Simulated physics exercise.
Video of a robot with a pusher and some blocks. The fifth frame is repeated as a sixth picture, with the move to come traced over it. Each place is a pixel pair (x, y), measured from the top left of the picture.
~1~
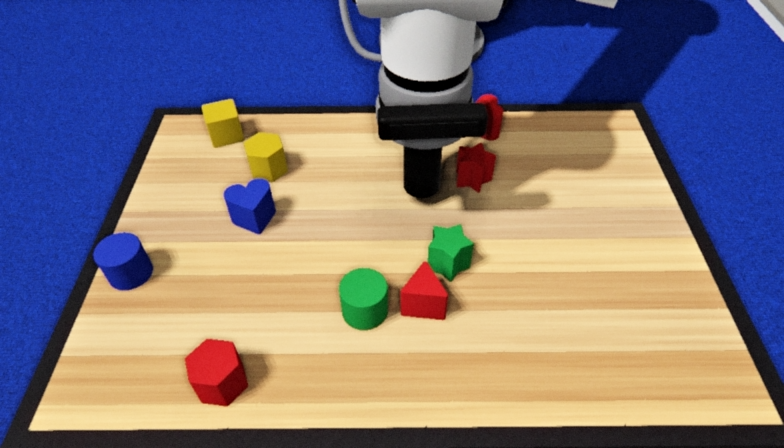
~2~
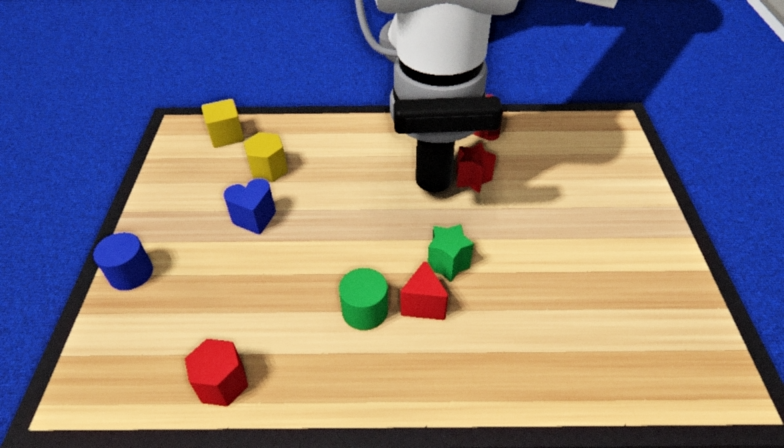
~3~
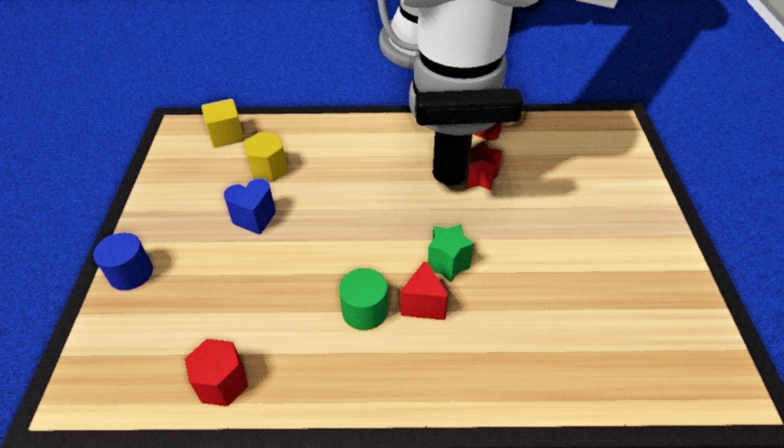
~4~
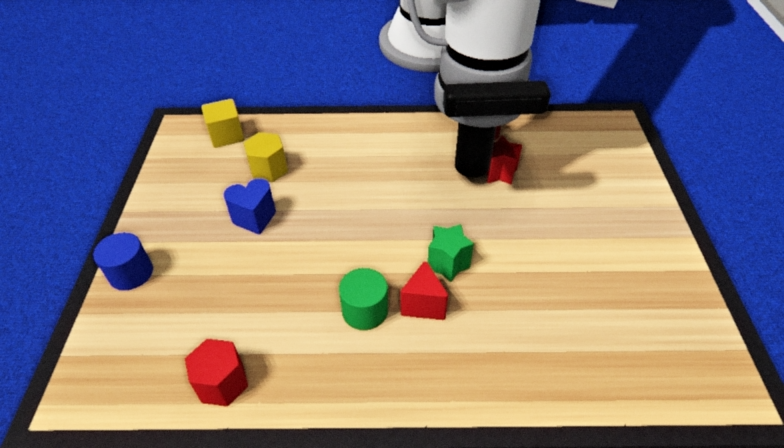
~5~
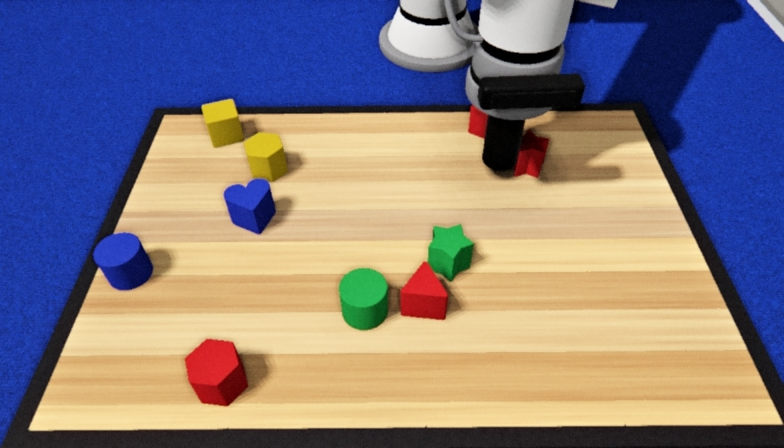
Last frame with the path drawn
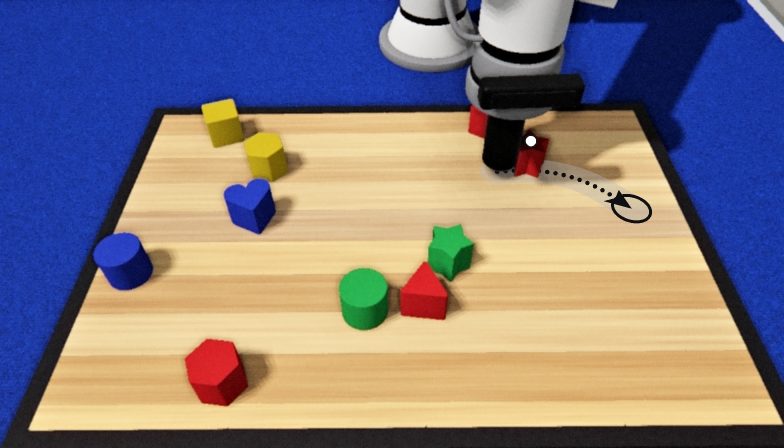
A light wooden board with a dark edge lies on a blue surface, seen from above at an angle by a still camera. Yellow blocks and a blue heart sit upper left, a blue cylinder left, a red hexagonal block lower left, green and red pieces near the middle, and red blocks beside a robot's black pusher. The arm moves right, pushing the red star rightward and slightly back.
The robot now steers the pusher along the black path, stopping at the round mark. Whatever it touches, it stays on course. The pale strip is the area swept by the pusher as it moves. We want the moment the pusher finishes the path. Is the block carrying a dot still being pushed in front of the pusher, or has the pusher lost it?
Slipped clear.
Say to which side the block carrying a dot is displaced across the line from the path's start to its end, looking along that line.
Gets pushed left.
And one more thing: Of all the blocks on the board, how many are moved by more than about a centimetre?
By the end of the path, one block has moved more than about a centimetre.
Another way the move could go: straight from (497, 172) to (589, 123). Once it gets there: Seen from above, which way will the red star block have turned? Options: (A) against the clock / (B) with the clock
It's B.
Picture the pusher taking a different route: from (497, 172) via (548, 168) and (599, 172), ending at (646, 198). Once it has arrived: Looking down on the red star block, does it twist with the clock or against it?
Direction: Anticlockwise.
Path on the board, from (497, 172) over (543, 171) and (589, 184) to (631, 208); the dot is on the red star block.
On the path given first. One third of the way, pusher at (547, 160); red star block at (578, 139).
Two thirds of the way, pusher at (595, 172); red star block at (607, 140), turned 50° anticlockwise.
At the end, pusher at (637, 196); red heart block in place; red star block at (608, 140), turned 50° anticlockwise.
